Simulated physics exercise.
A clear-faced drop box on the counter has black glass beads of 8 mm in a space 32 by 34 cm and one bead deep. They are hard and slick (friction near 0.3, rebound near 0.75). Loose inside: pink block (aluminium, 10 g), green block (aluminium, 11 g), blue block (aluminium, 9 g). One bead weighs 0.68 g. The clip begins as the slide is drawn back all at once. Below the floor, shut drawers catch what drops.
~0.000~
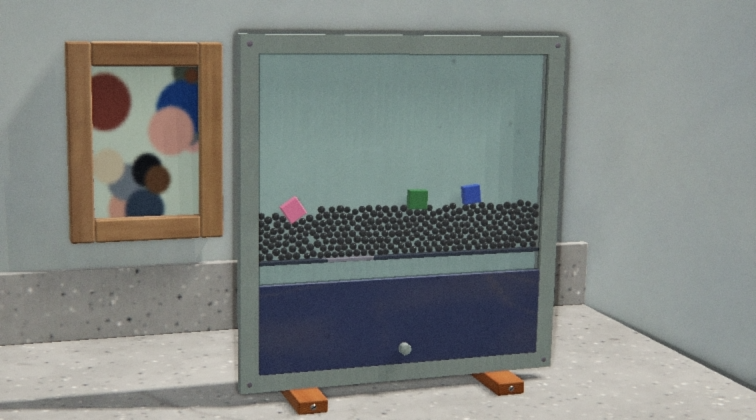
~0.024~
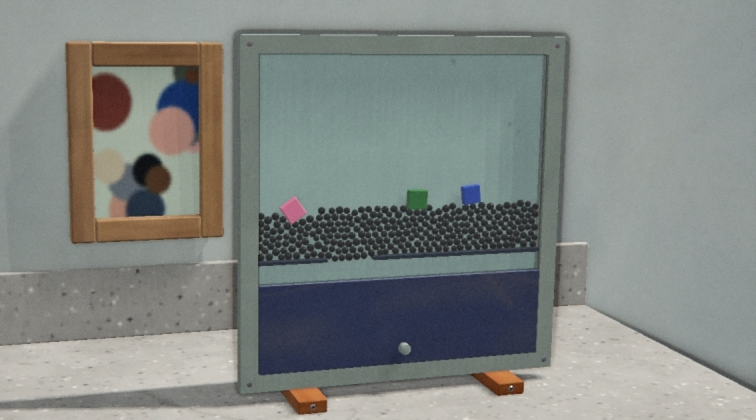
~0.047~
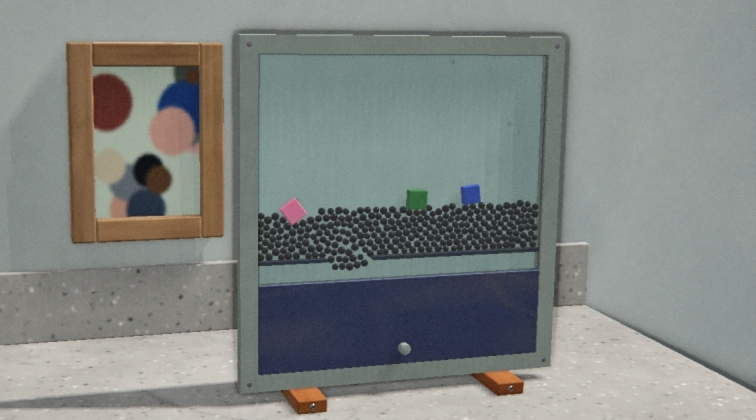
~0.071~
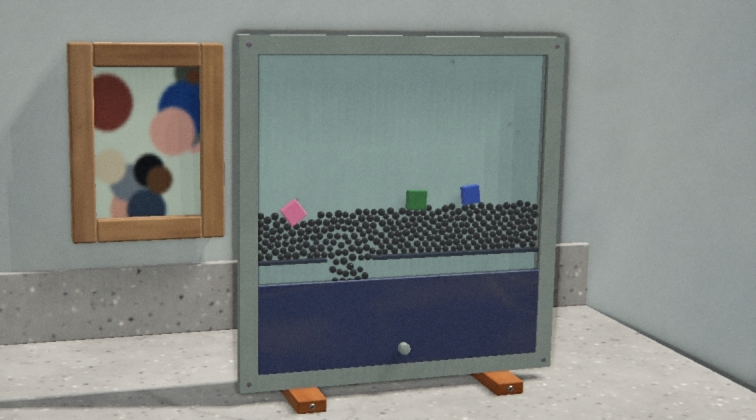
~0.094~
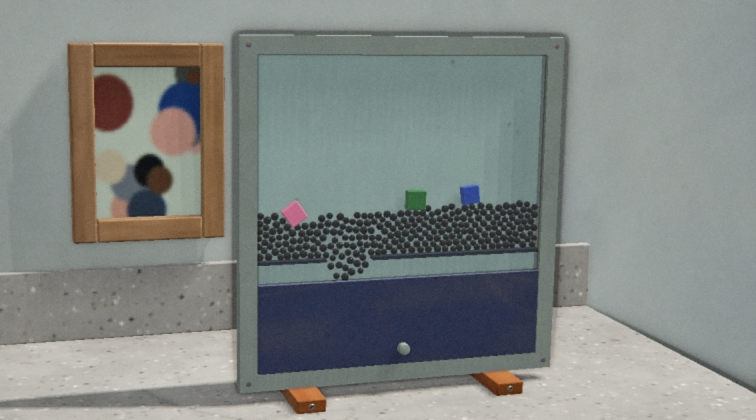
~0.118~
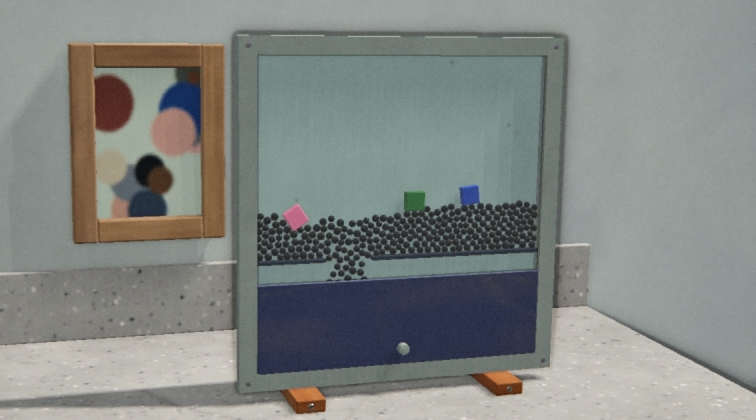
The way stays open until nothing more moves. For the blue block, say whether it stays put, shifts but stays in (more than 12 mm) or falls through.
Blue block shifts but stays in.
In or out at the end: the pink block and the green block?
Pink block out, green block out.
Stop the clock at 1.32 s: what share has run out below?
Some 60 per cent.
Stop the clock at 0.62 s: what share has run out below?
About 40 per cent.
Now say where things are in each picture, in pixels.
In the first picture, about 270 beads; beads centred (402, 227); pink block (293, 210) tilted 34°; green block (417, 199); blue block (471, 194) tilted 7°; slide (323, 260) to (376, 257).
In the second picture, beads centred (407, 233); 0 out.
In the third picture, beads centred (406, 233); 6 out.
In the fourth picture, beads centred (406, 233); 13 out.
In the fifth picture, beads centred (406, 233); 21 out.
In the sixth picture, beads centred (404, 234); 30 out; pink block (295, 218) tilted 33°; green block (414, 201); blue block (470, 195) tilted 7°.
After 0.27 s, 30 % are out; pink block moved 4.3 cm tilted 72°; green block moved 1.6 cm tilted 14°; blue block moved 0.0 cm tilted 7°.
After 0.62 s, 40 % are out; pink block below the floor; green block below the floor; blue block moved 3.8 cm tilted 57°.
After 1.32 s, 60 % are out; pink block below the floor; green block below the floor; blue block moved 8.6 cm tilted 75°.
At rest by 2.0 s, 60 % are out; pink block below the floor; green block below the floor; blue block moved 9.6 cm tilted 38°.
